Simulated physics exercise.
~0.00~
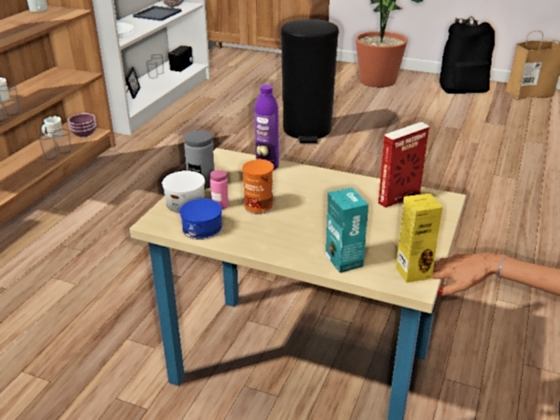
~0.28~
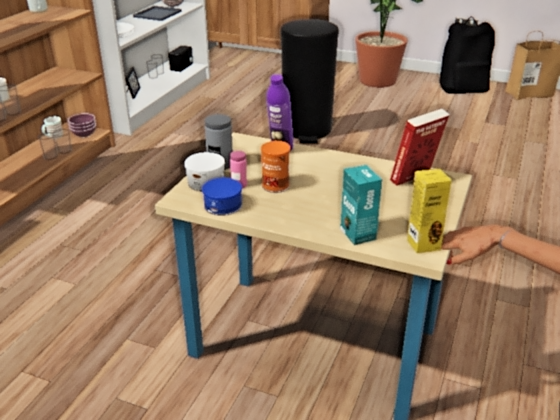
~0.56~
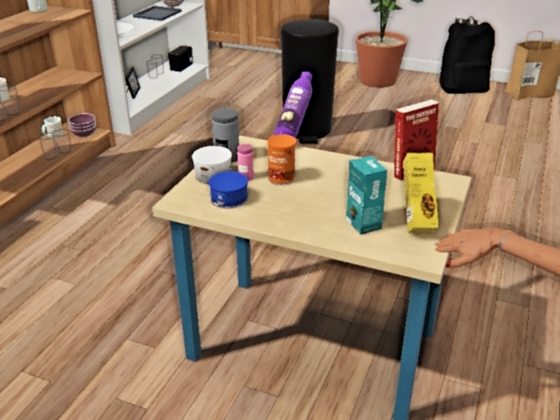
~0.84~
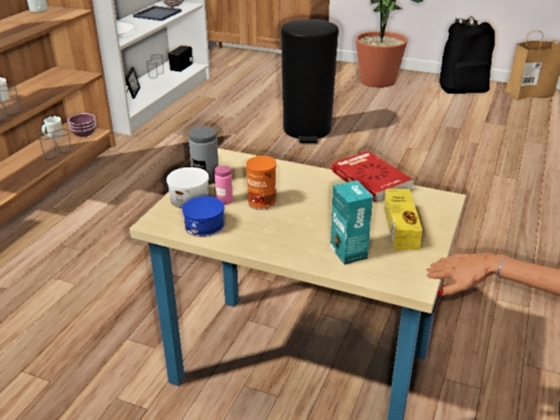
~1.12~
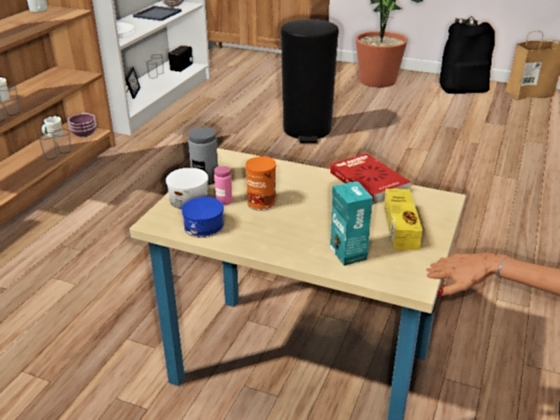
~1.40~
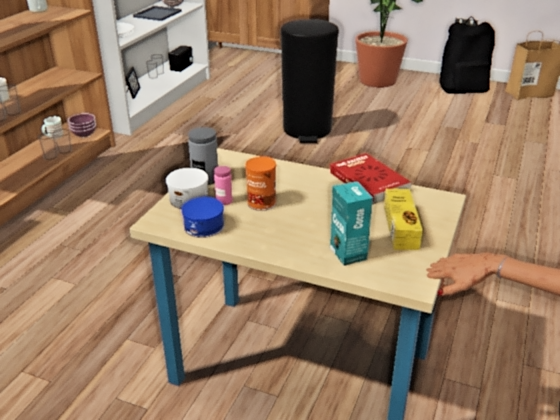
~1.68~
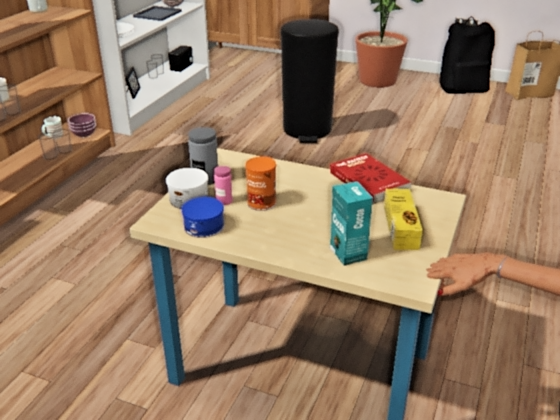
At a small table, a hand jolting the top away and back, purple bottle toppling off, red book and yellow carton falling flat.
